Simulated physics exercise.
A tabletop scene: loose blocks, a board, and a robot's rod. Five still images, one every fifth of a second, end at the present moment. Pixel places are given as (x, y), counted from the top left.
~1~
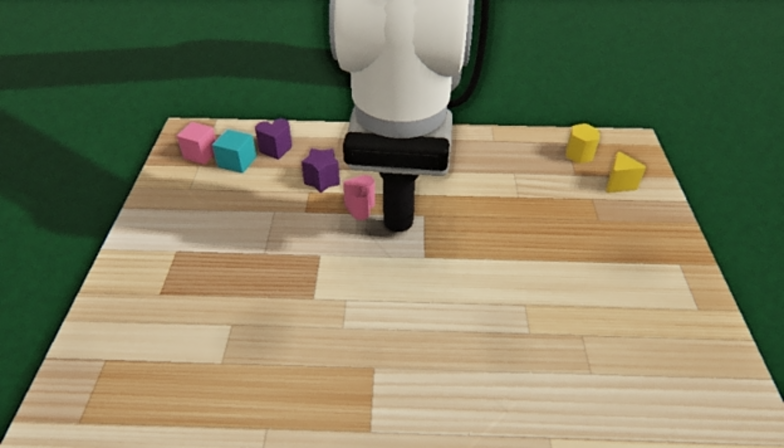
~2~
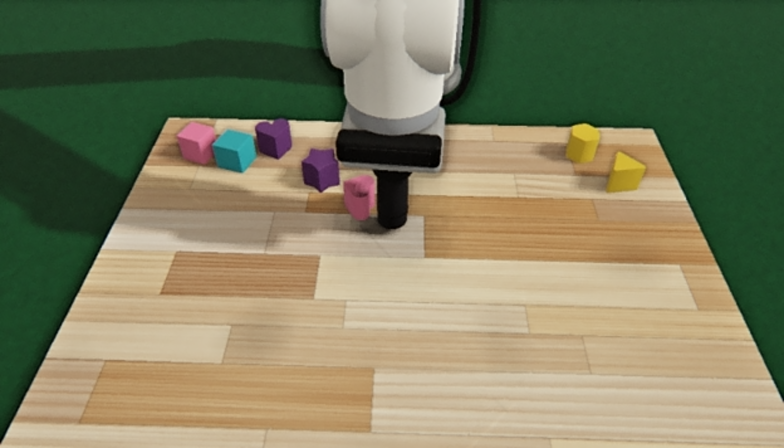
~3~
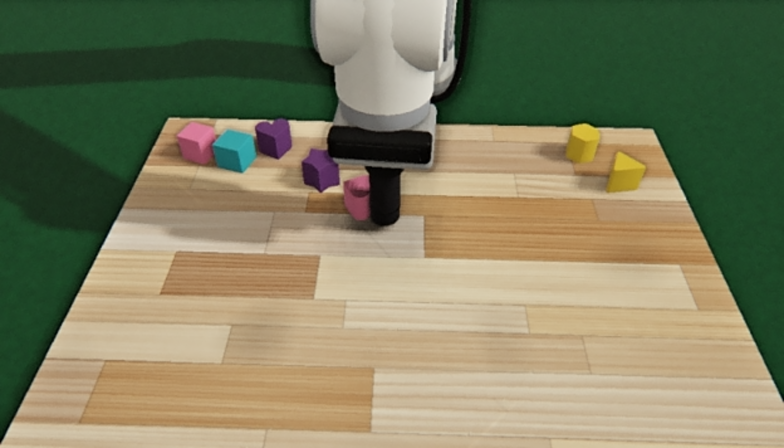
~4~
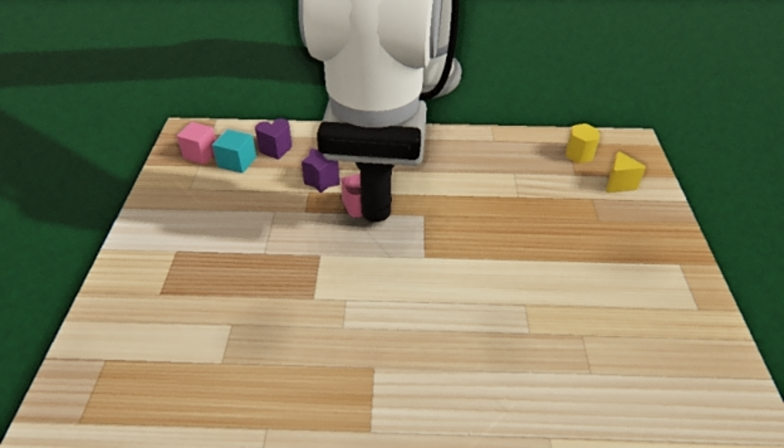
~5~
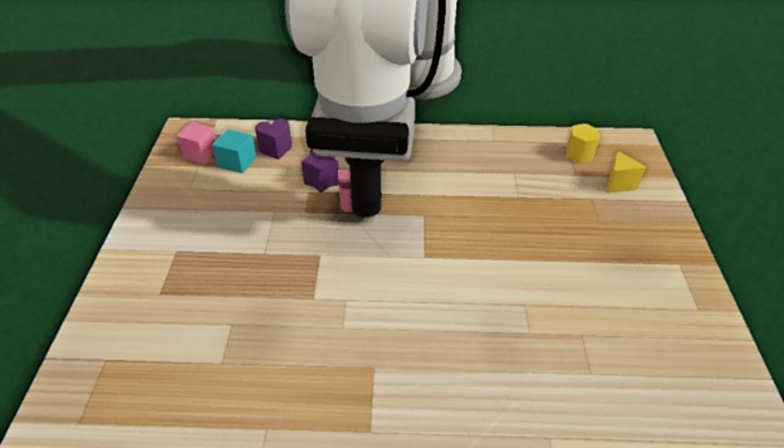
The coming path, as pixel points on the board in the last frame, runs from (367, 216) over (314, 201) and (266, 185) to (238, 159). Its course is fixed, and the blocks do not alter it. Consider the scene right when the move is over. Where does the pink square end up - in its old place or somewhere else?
It is carried off its spot.
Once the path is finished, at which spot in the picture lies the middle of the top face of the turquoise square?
My best guess is (219, 122).
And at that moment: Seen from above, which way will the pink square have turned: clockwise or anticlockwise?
Looking from above, the answer is counterclockwise.
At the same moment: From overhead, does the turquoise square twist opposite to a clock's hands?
Answer: No.
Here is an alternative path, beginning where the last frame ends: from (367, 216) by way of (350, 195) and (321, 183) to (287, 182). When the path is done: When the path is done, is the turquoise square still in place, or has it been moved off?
That block stays in place.
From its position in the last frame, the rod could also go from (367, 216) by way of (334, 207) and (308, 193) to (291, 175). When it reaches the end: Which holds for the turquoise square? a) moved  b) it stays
b (it stays)
What follows on the original path. One third of the way, rod (313, 193); purple star (317, 152); pink heart-shaped block (333, 165), turned 80° clockwise.
Two thirds of the way, rod (264, 178); purple star (317, 152); pink heart-shaped block (333, 165), turned 80° clockwise.
At the end, rod (236, 151); pink square (186, 127), turned 40° anticlockwise; turquoise square (219, 122), turned 20° clockwise; purple star (317, 152); pink heart-shaped block (333, 165), turned 80° clockwise.
